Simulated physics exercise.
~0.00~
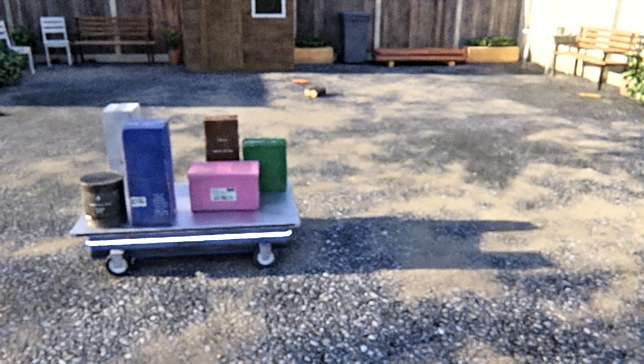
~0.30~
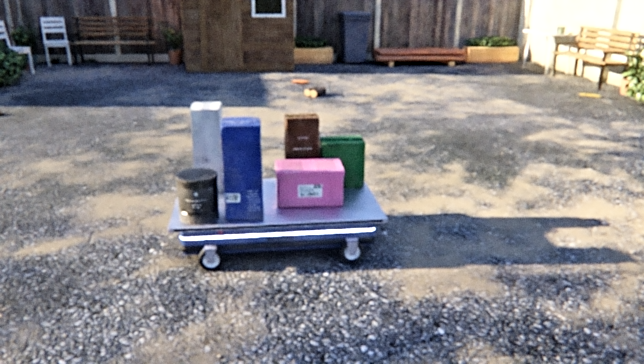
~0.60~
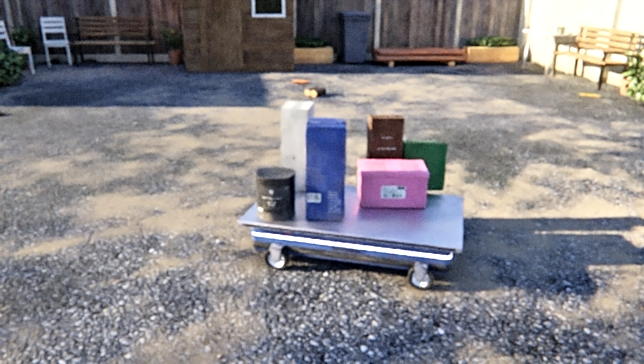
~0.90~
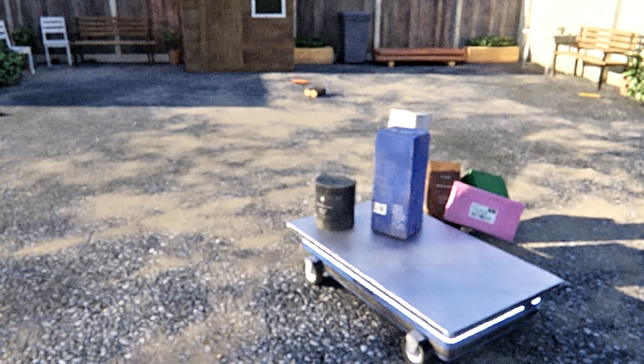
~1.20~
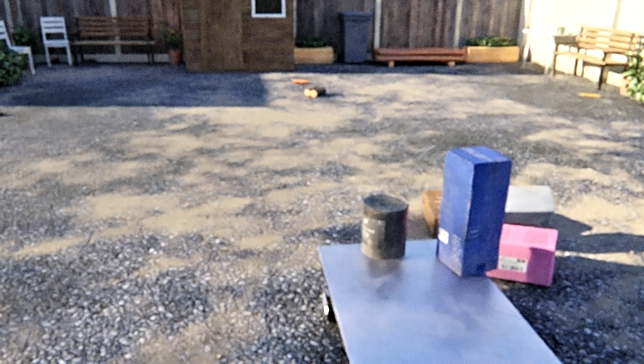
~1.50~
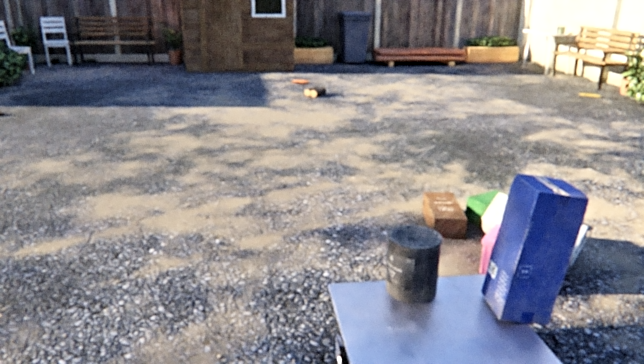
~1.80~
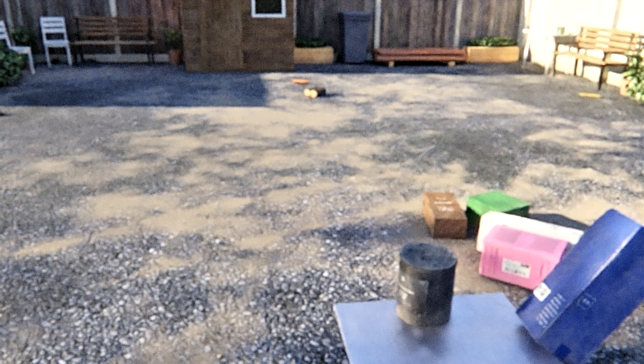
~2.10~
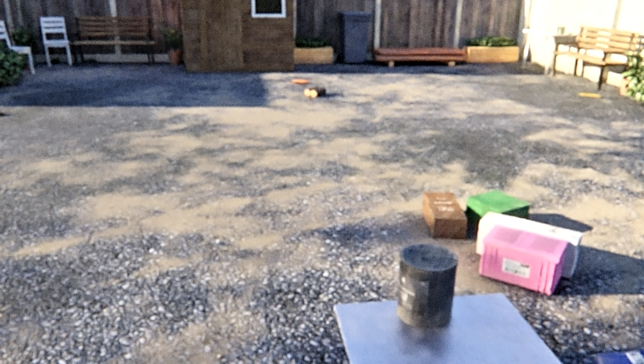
A flat robot cart carrying five boxes and a black pail rolled right across the gravel, then turned sharply toward the viewer, spilling the brown, green, pink and white boxes before the blue one toppled off, leaving only the pail on deck.
